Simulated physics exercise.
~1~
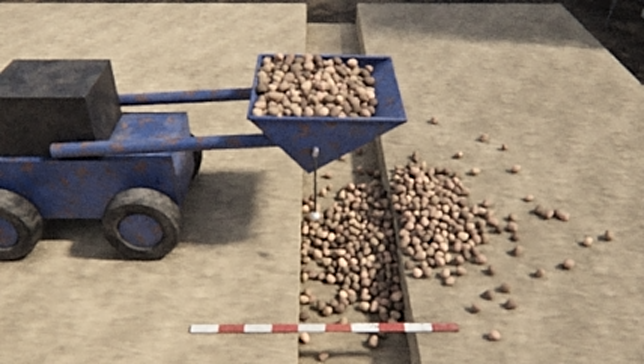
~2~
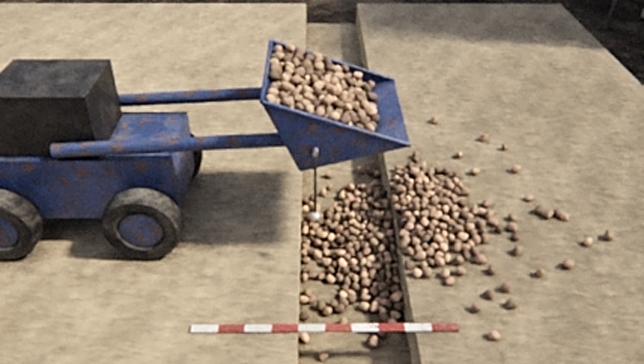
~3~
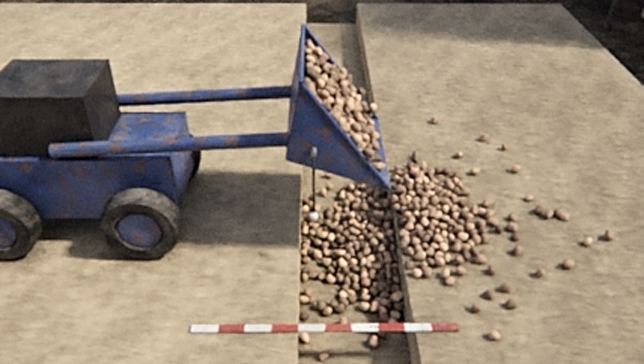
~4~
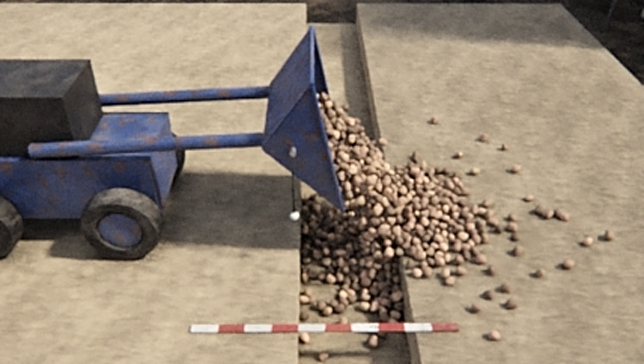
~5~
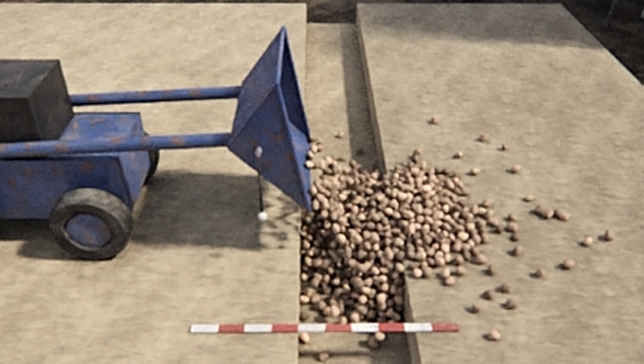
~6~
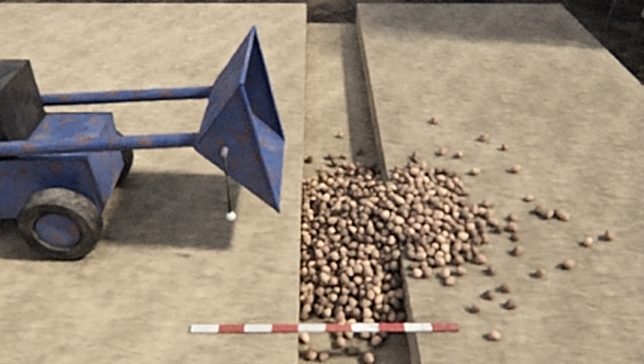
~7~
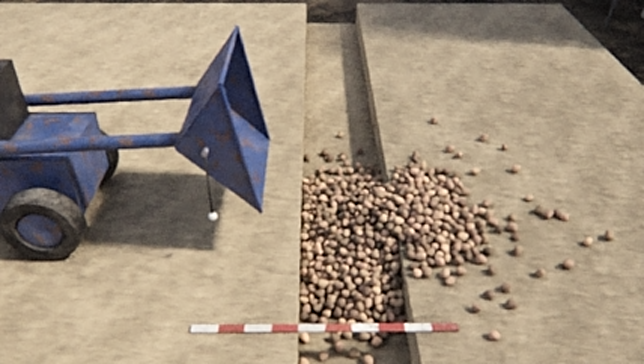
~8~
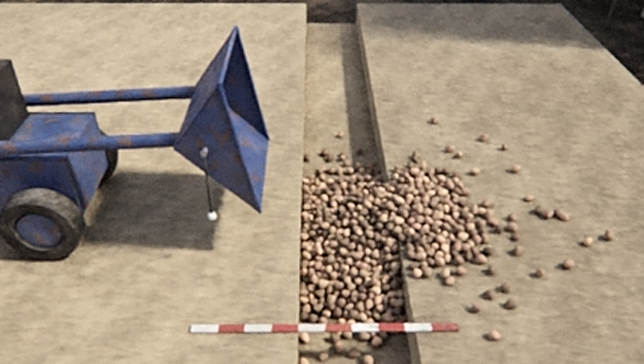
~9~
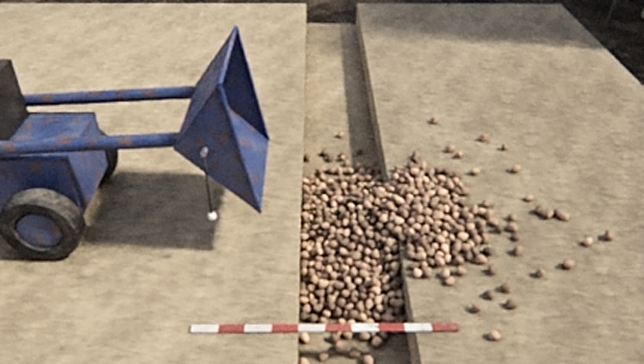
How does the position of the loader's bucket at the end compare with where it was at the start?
At the start the bucket was held out over the trench, but by the end it was further left, above the pale ground on the near side of the trench.
